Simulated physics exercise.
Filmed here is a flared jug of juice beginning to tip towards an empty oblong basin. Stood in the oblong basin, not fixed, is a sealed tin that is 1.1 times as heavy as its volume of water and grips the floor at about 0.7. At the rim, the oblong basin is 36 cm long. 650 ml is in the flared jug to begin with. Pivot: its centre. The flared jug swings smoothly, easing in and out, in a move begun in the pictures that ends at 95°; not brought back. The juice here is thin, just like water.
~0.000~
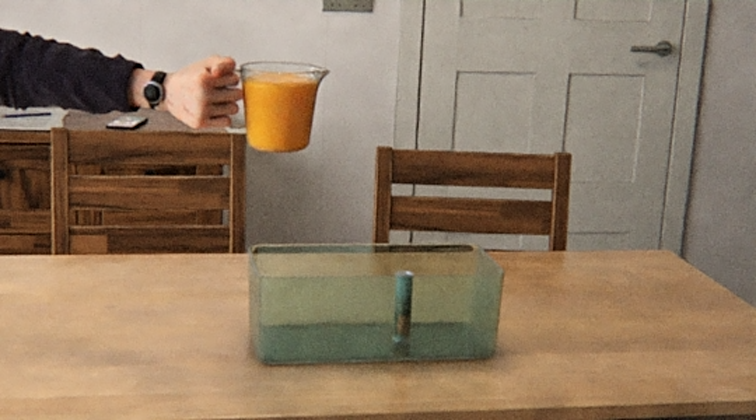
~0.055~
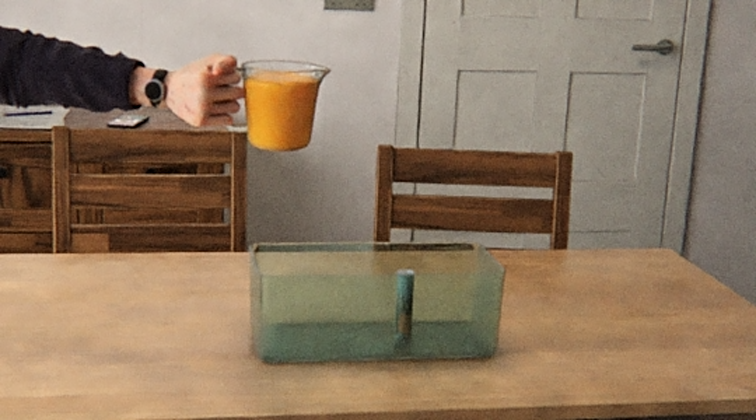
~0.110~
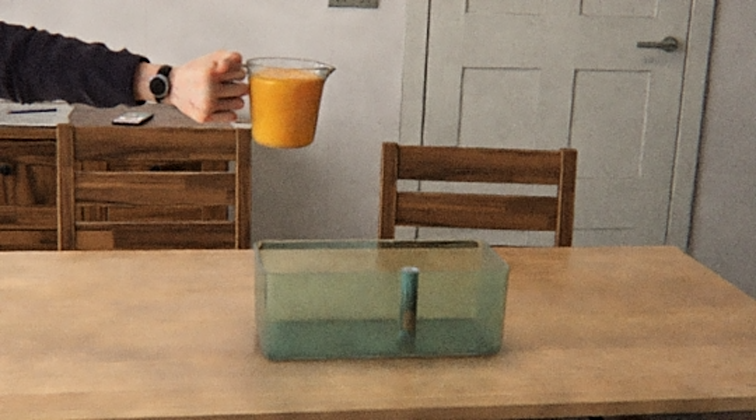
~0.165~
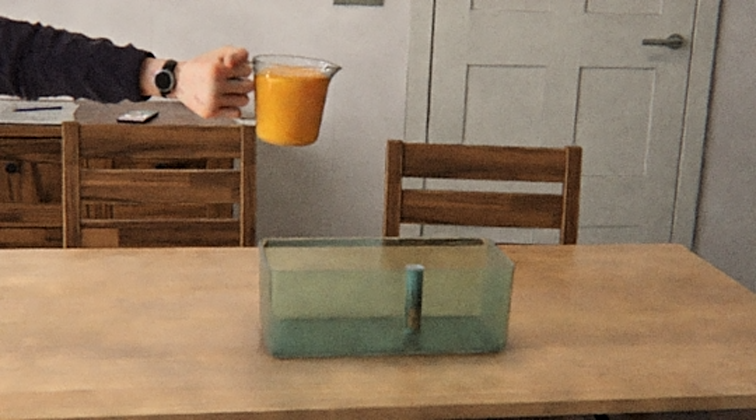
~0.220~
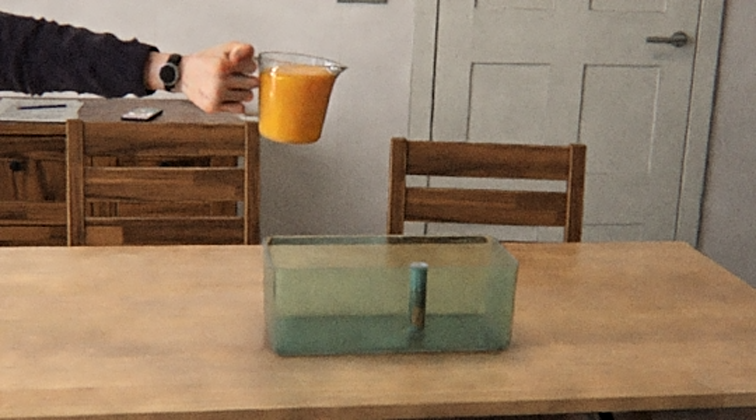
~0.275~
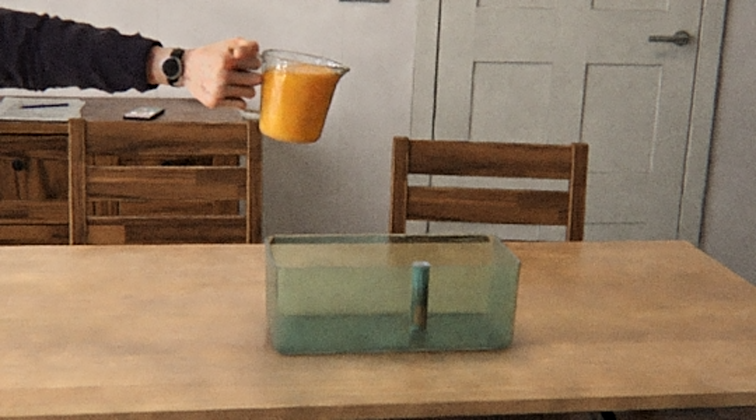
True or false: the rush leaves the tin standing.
False.
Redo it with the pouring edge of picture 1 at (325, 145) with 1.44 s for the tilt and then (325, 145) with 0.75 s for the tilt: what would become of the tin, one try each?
The tin stays vertical the first time and stays vertical the second time.
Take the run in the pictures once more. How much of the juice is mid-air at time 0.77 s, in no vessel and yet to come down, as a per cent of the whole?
About 16 per cent.
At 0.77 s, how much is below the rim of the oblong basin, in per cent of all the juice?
I reckon close to 2 percent of it.
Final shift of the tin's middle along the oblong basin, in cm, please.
Roughly 7.5 cm.
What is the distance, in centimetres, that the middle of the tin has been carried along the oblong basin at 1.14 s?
Around 4 cm.
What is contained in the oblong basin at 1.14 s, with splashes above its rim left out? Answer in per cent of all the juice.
I'd say roughly 42 in a hundred of it.
By 0.77 s the tilt is 53° and 82 per cent is still to pour; the tin stands where it began.
By 1.14 s the tilt is 85° and 33 per cent is still to pour; the tin leans 14°.
By 1.52 s the tilt is 95° and 4 per cent is still to pour; the tin lies on its side.
By 1.94 s the tilt is 95° and 0 per cent is still to pour; the tin lies on its side.
At rest the tin lies on its side.
